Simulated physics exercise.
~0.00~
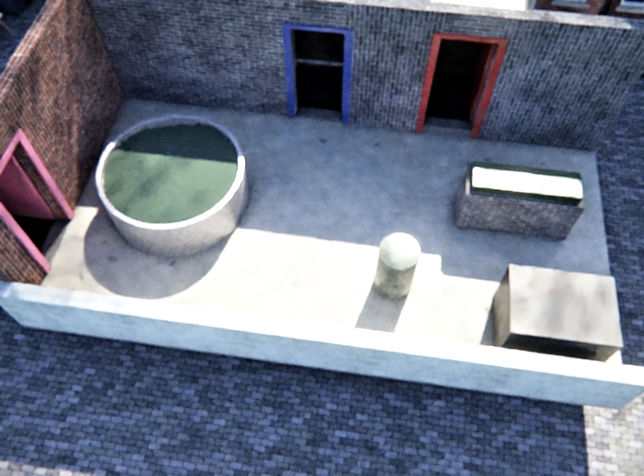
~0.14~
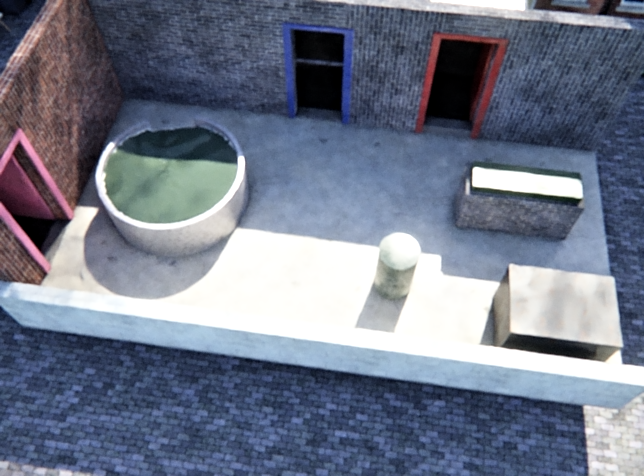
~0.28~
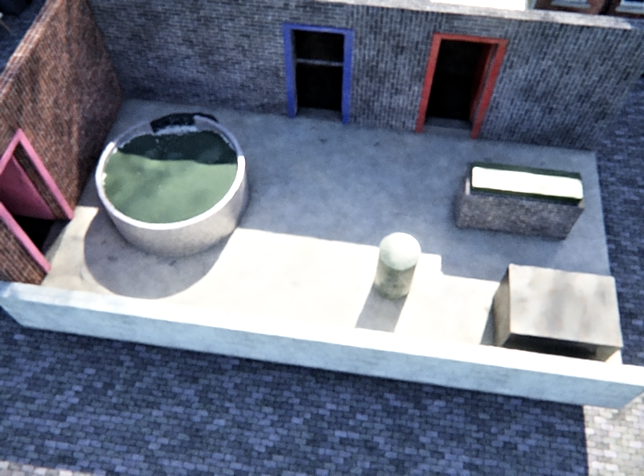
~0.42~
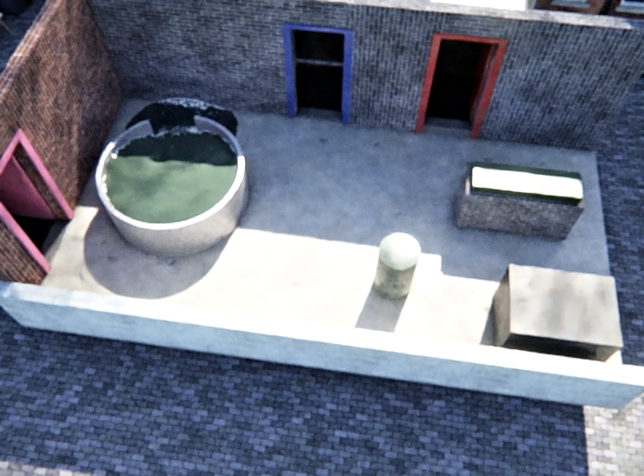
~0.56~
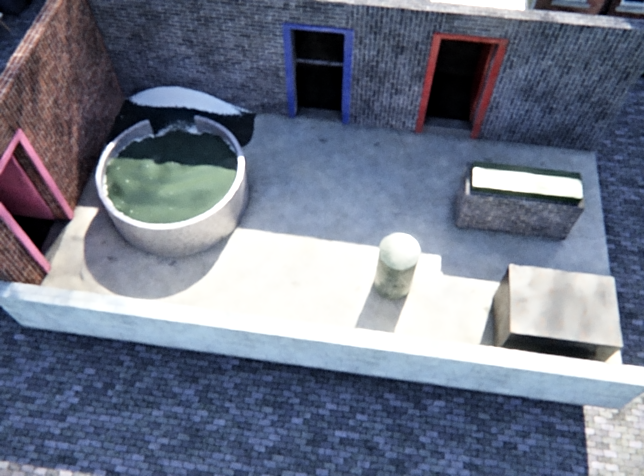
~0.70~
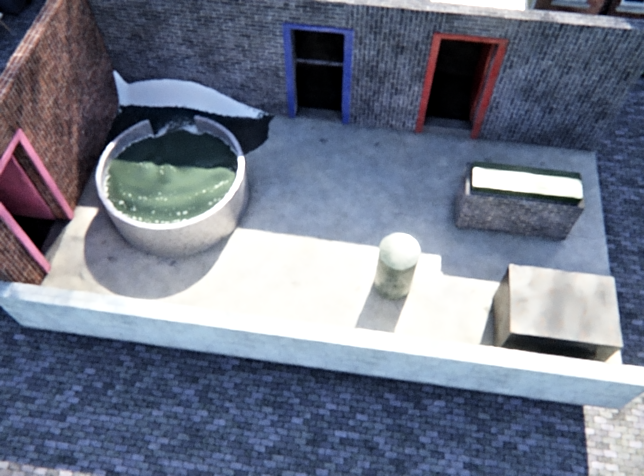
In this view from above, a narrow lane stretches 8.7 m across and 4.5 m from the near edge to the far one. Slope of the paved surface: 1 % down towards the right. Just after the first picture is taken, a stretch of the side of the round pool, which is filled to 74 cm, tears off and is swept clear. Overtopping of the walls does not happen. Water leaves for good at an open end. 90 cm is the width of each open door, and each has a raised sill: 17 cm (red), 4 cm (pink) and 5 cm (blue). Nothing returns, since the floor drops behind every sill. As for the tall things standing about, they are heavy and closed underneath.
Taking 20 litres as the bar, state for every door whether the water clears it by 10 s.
At the red door it falls short; at the pink door it clears the bar; at the blue door it falls short.
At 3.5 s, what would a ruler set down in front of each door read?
Red 3 cm, pink 9 cm, blue 5 cm.
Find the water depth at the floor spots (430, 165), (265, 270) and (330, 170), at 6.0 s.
Close to 2, 4 and 3 centimetres.
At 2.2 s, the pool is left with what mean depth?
About 45 cm.
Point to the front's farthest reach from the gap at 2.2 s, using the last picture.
Point: Roughly (434, 138).
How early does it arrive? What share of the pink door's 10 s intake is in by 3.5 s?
By that time, around 30 per cent.
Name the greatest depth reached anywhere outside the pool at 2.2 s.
I'd say near 43 centimetres.
After 1.4 s water covers 15 % of the floor and is deepest (58 cm) near (133, 103); red door not reached, pink door not reached, blue door 5 cm at the sill, 0 L in.
After 2.2 s water covers 35 % of the floor and is deepest (43 cm) near (130, 110); red door not reached, pink door 11 cm at the sill, 0 L in, blue door 5 cm at the sill, 0 L in.
After 3.5 s water covers 65 % of the floor and is deepest (36 cm) near (179, 108); red door 3 cm at the sill, 0 L in, pink door 9 cm at the sill, 20 L in, blue door 5 cm at the sill, 0 L in.
After 6.0 s water covers 90 % of the floor and is deepest (23 cm) near (179, 108); red door 2 cm at the sill, 0 L in, pink door 7 cm at the sill, 47 L in, blue door 4 cm at the sill, 1 L in.
After 10.0 s water covers 95 % of the floor and is deepest (14 cm) near (188, 109); red door 8 cm at the sill, 0 L in, pink door 5 cm at the sill, 63 L in, blue door 3 cm at the sill, 1 L in.
